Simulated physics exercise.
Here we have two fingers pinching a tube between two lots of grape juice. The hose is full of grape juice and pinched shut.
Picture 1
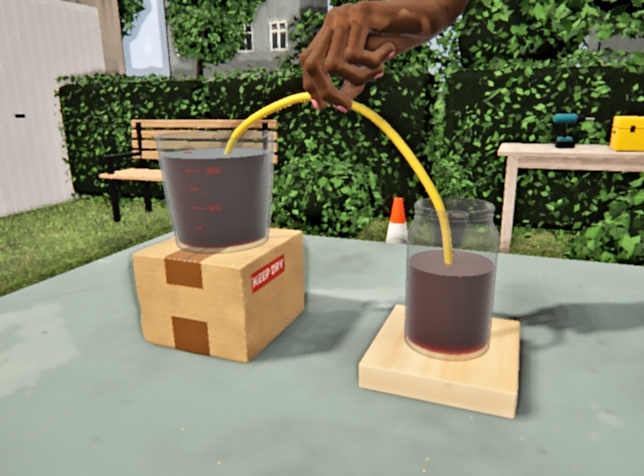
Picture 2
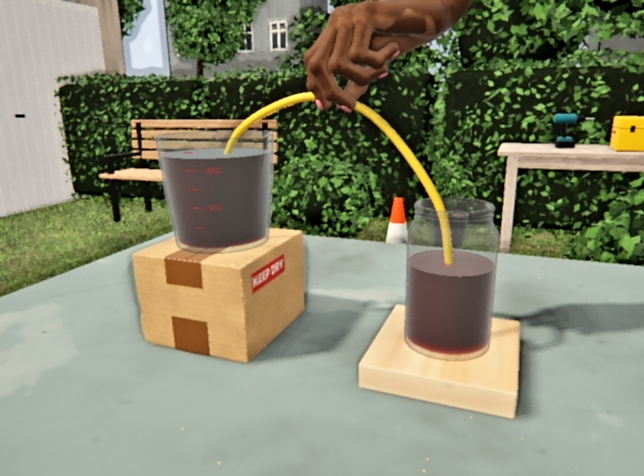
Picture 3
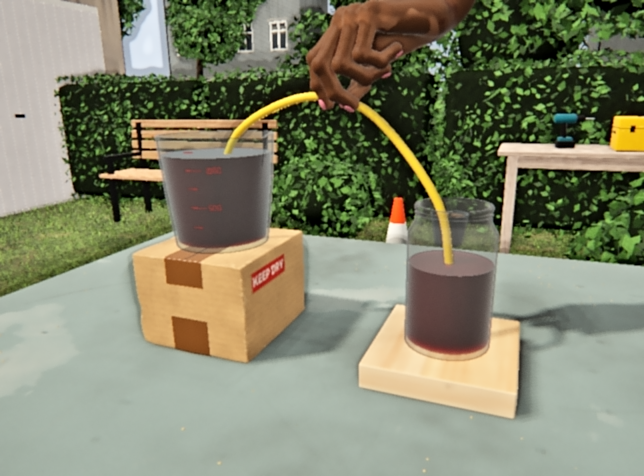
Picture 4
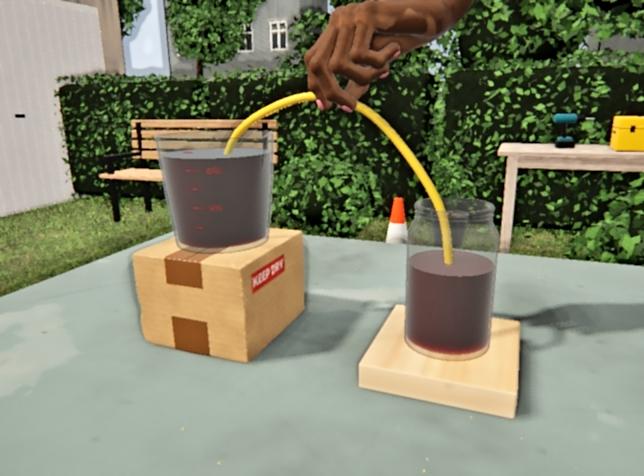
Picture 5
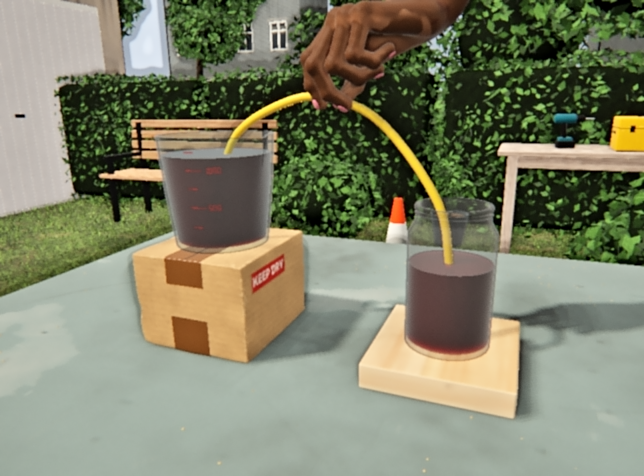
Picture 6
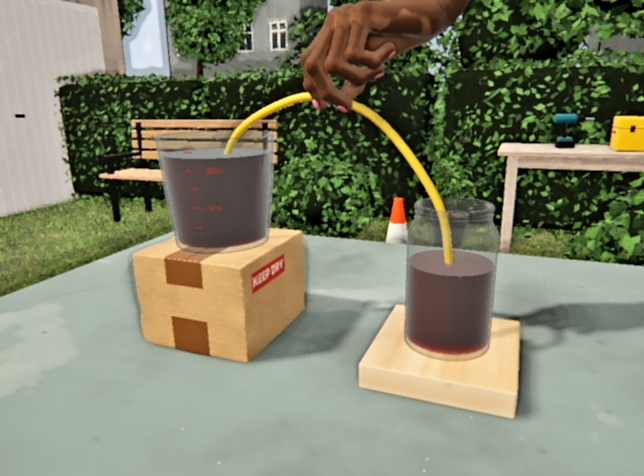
A hand pinching a yellow tube between a jug and a jar of dark liquid outdoors, the levels staying unchanged.
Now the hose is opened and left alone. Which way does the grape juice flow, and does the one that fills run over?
Flow is rightwards, and the taker overflows.
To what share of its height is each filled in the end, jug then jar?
In turn 45 and 100 per cent.
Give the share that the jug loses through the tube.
Some 50 per cent.
Soon after, the jug is about two thirds full; the jar is about three quarters full.
Later, the jug is about half full; the jar is full to the brim; some has gone over the lower rim.
In the end, the jug is about half full; the jar is full to the brim; some has gone over the lower rim; the two surfaces are level.
